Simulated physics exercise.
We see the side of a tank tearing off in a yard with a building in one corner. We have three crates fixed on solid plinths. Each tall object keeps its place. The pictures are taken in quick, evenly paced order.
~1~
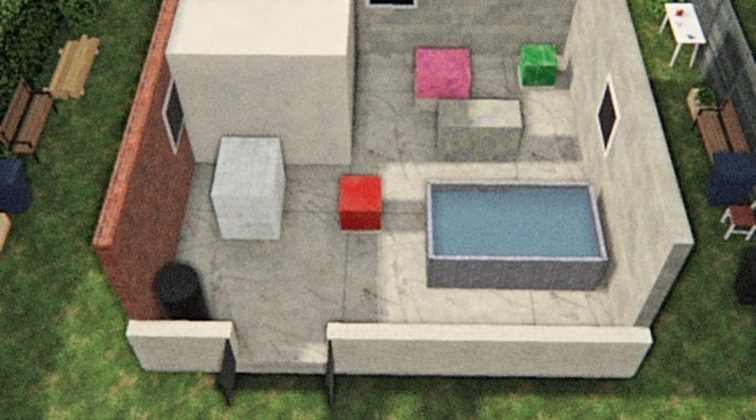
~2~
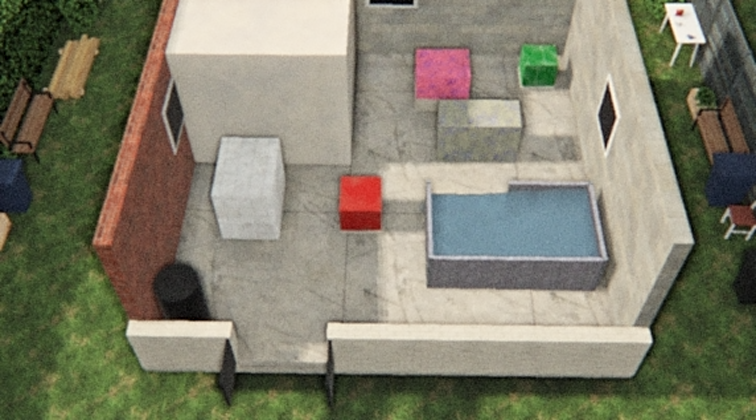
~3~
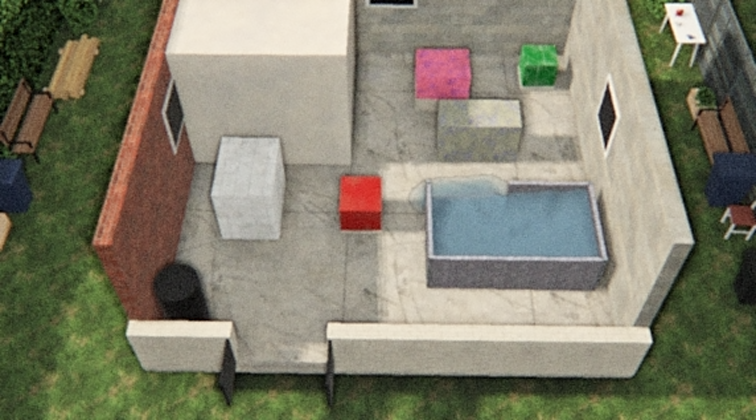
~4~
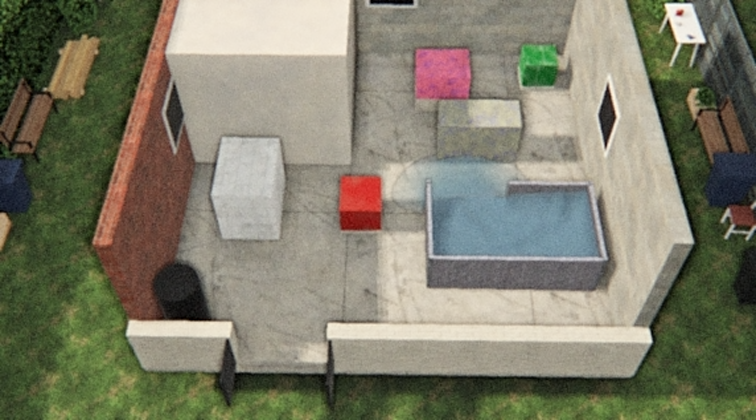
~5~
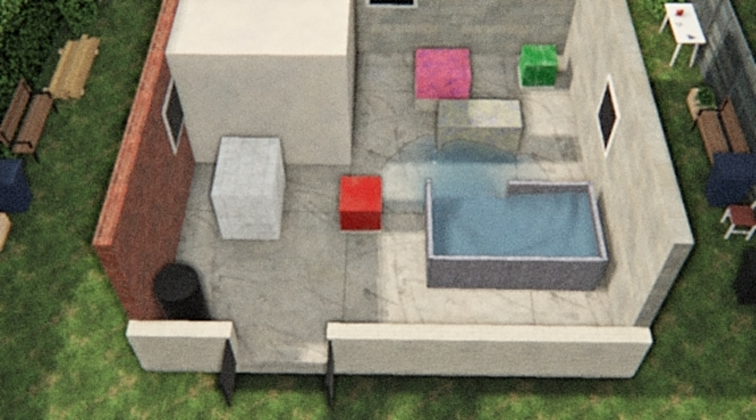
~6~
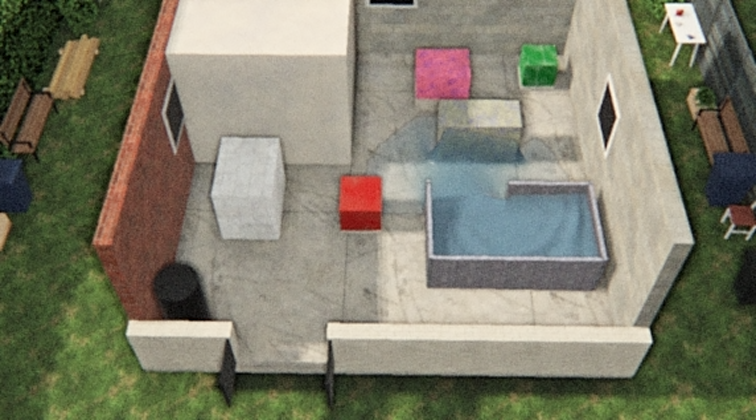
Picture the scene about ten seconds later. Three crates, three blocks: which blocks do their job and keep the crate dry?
The green crate is lapped by the water; the pink crate is left alone by the water; the red crate is lapped by the water.
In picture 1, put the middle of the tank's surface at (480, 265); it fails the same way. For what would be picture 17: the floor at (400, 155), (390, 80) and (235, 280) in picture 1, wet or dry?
As listed: Flooded, under water, free of water.
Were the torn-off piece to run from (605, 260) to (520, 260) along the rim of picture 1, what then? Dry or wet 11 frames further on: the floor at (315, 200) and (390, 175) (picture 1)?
Waterless, waterless.
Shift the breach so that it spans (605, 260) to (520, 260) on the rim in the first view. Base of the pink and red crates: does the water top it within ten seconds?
I expect pink remains untouched while red goes wet.
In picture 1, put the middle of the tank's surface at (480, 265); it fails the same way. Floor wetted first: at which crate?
My pick is the crate marked red.
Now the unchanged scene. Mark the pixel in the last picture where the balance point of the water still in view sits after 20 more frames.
Around pixel (471, 174) of the last picture.
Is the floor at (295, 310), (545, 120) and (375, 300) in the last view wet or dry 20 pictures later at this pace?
First inundated, second inundated, third spared.
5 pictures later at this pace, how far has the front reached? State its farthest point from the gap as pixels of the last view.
By then the tip should be at about (377, 61).
A moment on, water covers 30 % of the floor; the green crate not reached, the pink crate water round its plinth, the red crate water round its plinth.
Next, water covers 40 % of the floor; the green crate water round its plinth, the pink crate water round its plinth, the red crate water round its plinth.
Then, water covers 65 % of the floor; the green crate water round its plinth, the pink crate water round its plinth, the red crate water round its plinth.
Later, water covers 90 % of the floor; the green crate water round its plinth, the pink crate water round its plinth, the red crate water round its plinth.
In the end, water covers 100 % of the floor; the green crate was topped, the pink crate stayed above the water, the red crate was topped.
